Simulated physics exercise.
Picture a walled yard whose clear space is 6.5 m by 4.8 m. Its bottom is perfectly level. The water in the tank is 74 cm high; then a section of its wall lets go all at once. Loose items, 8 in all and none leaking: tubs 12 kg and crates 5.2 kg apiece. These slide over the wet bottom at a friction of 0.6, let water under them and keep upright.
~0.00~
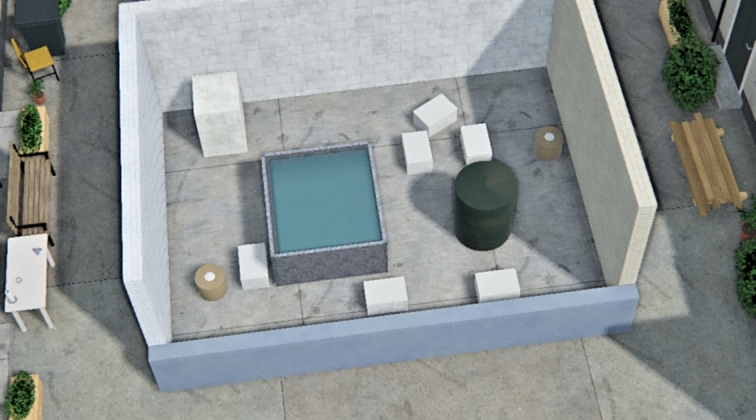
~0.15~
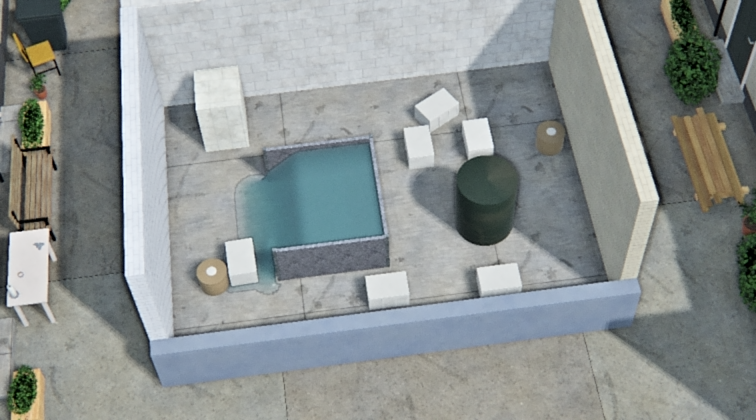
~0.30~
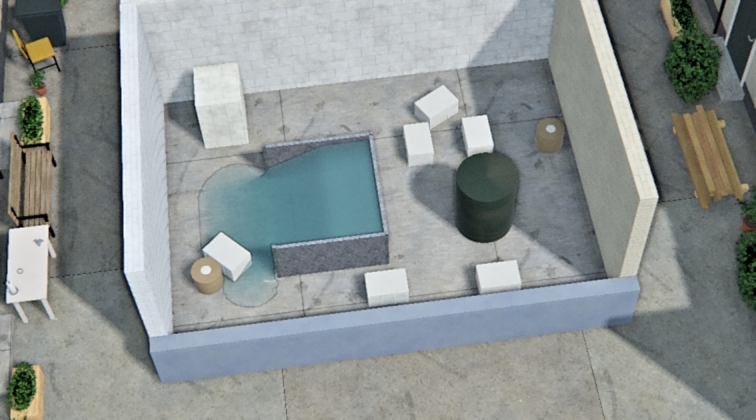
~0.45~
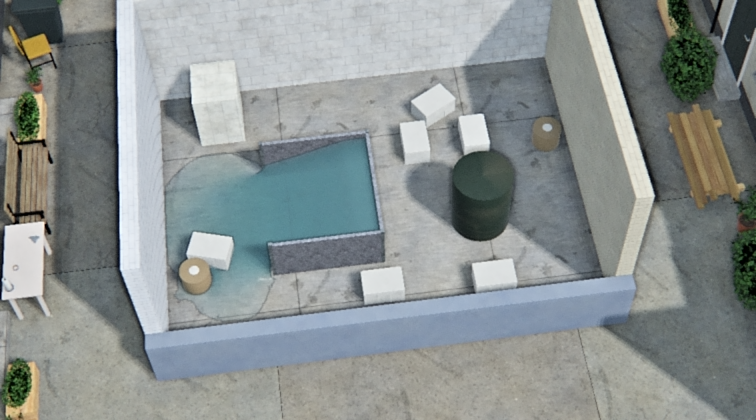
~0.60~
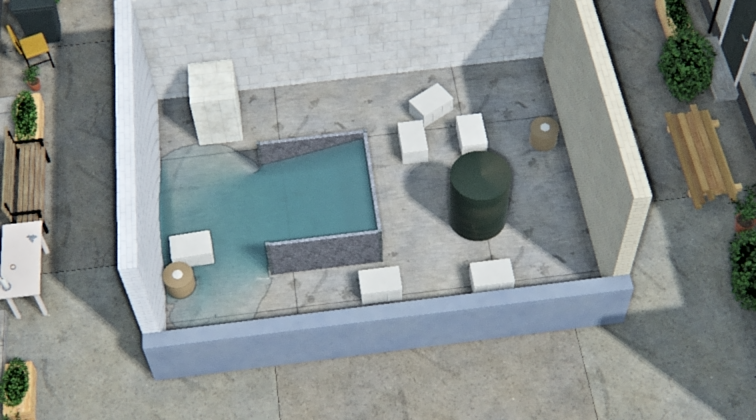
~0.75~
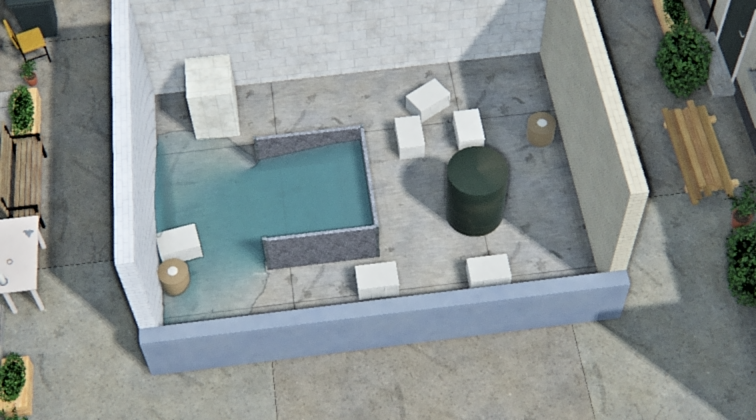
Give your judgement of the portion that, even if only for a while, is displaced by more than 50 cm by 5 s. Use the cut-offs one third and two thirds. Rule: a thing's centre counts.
Two thirds or more.
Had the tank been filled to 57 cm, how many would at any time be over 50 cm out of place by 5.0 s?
Count: 6.
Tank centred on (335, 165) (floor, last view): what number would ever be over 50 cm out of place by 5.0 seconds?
The answer would then be 5.
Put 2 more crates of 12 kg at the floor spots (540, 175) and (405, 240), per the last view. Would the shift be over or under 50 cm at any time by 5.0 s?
In order: Within it, within it.
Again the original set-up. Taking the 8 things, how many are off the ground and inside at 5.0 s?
The number is 7.
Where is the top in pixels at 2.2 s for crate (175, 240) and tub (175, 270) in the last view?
Around (227, 295) and (315, 275).
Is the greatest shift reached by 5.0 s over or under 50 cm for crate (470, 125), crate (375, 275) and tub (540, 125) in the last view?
Result, in order: Overshooting / overshooting / undershooting.
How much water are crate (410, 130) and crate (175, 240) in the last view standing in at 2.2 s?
Some 0 cm at the first, some 30 cm at the second.
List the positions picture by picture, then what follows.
The first picture shows a crate at (253, 261) rests on the ground; a tub at (210, 277) rests on the ground; 3.0 m2 under water; 0 of 8 have shifted.
The second picture shows a crate at (240, 257), on the bottom, 21 cm from its start; a tub at (212, 271) rests on the ground; water covers 4.0 m2; 1 of 8 have shifted.
The third picture shows a crate at (226, 251) rests on the ground, 41 cm from its start; a tub at (206, 270), on the bottom, 8 cm from its start; 5.4 m2 under water; 2 of 8 have shifted.
The fourth picture shows a crate at (209, 246) rests on the ground, 60 cm from its start; a tub at (194, 271) rests on the ground, 20 cm from its start; 6.9 m2 under water; 2 of 8 have shifted.
The fifth picture shows a crate at (190, 245), afloat, 84 cm from its start; a tub at (178, 275), on the bottom, 42 cm from its start; 7.8 m2 under water; 2 of 8 have shifted.
The sixth picture shows a crate at (177, 240), afloat, 98 cm from its start; a tub at (173, 271), on the bottom, 45 cm from its start; 8.4 m2 under water; 2 of 8 have shifted.
After 1.1 s 2 of 8 are over 50 cm from their spots; 2 afloat.
After 2.2 s 2 of 8 are over 50 cm from their spots; 1 afloat.
After 3.5 s 4 of 8 are over 50 cm from their spots; 2 afloat.
After 5.0 s 7 of 8 are over 50 cm from their spots, and 7 have been at some point; 7 afloat.
